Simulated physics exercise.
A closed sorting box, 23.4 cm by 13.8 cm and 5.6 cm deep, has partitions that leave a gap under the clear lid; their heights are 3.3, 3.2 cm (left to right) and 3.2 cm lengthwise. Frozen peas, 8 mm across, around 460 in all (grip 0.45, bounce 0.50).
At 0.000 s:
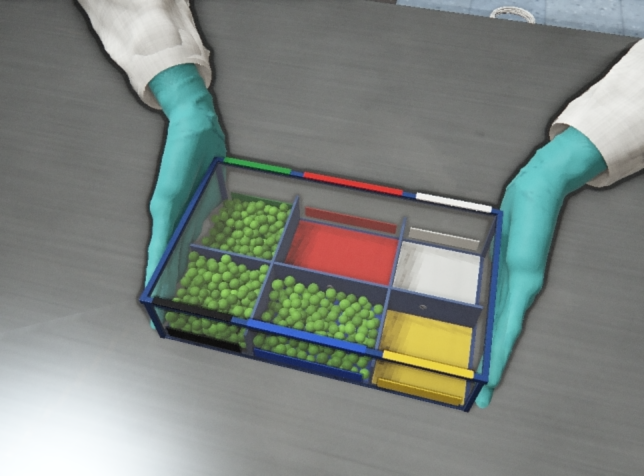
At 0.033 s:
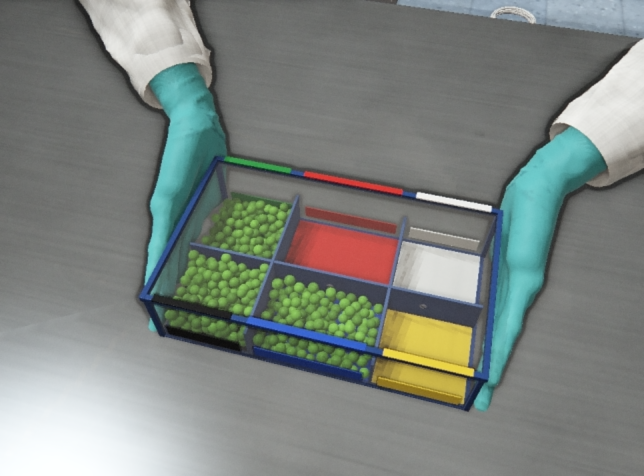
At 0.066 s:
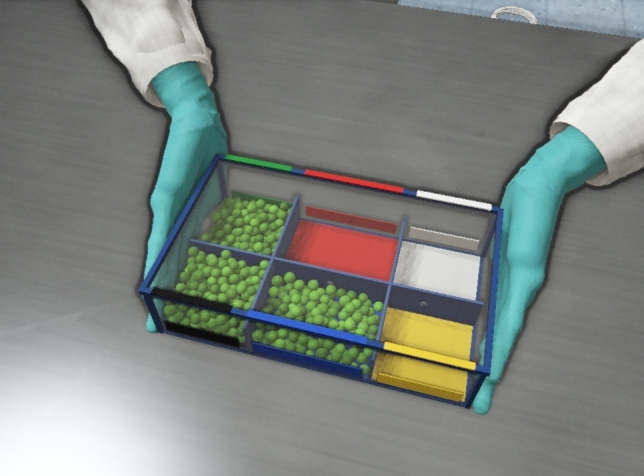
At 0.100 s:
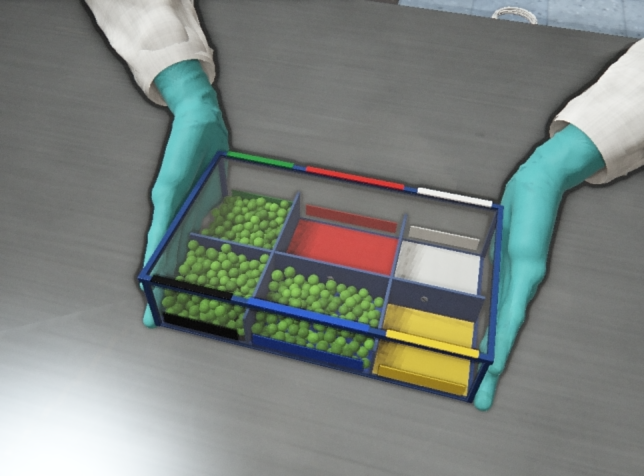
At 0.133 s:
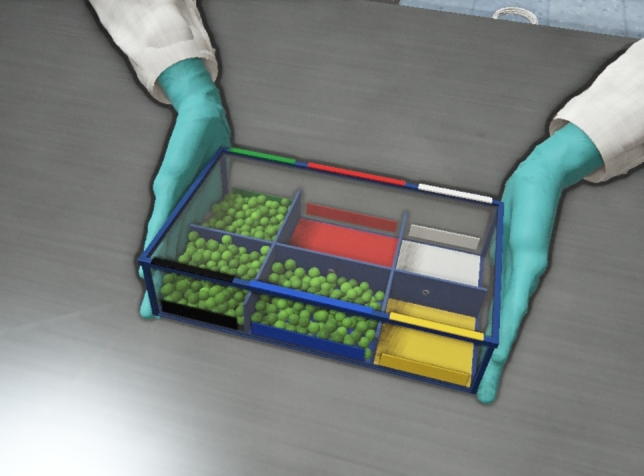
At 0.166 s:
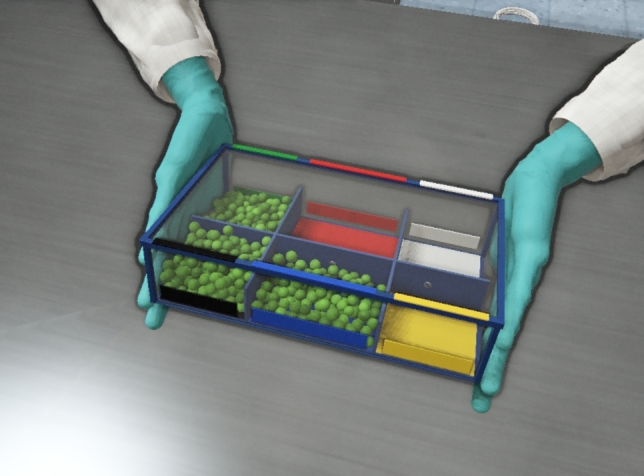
Two gloved hands gradually tilt a clear-lidded, divided box of green peas toward the back.
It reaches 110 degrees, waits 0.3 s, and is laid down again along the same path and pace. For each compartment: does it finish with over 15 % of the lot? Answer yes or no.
Red compartment: Yes; blue compartment: No; green compartment: Yes; yellow compartment: No; white compartment: No; black compartment: No.
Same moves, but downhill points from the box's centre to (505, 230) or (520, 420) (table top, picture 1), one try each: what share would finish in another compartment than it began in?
About 95 and 85 per cent.
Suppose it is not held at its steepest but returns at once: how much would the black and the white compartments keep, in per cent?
In that case black 0; white 5.
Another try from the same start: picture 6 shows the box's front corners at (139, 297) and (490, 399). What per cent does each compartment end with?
Red 0, blue 45, green 0, yellow 20, white 0, black 35.
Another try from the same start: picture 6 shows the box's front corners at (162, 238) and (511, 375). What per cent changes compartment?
Then about 100 per cent.
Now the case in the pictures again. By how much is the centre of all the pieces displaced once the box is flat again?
About 6.0 cm.
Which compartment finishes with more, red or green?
The green one has more.
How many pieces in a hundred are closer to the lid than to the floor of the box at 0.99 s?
Roughly 80 per cent.
Then, at 0.99 s, tilt 110 degrees; red 30 %, green 60 %, white 5 %, black 5 %.
Then, at 1.53 s, tilt 61 degrees; red 35 %, green 60 %, white 5 %.
Then, at 2.14 s, tilt 0 degrees; red 35 %, green 60 %, white 5 %.
In the end, at 2.6 s, red 35 %, blue 0 %, green 60 %, yellow 0 %, white 5 %, black 0 %.
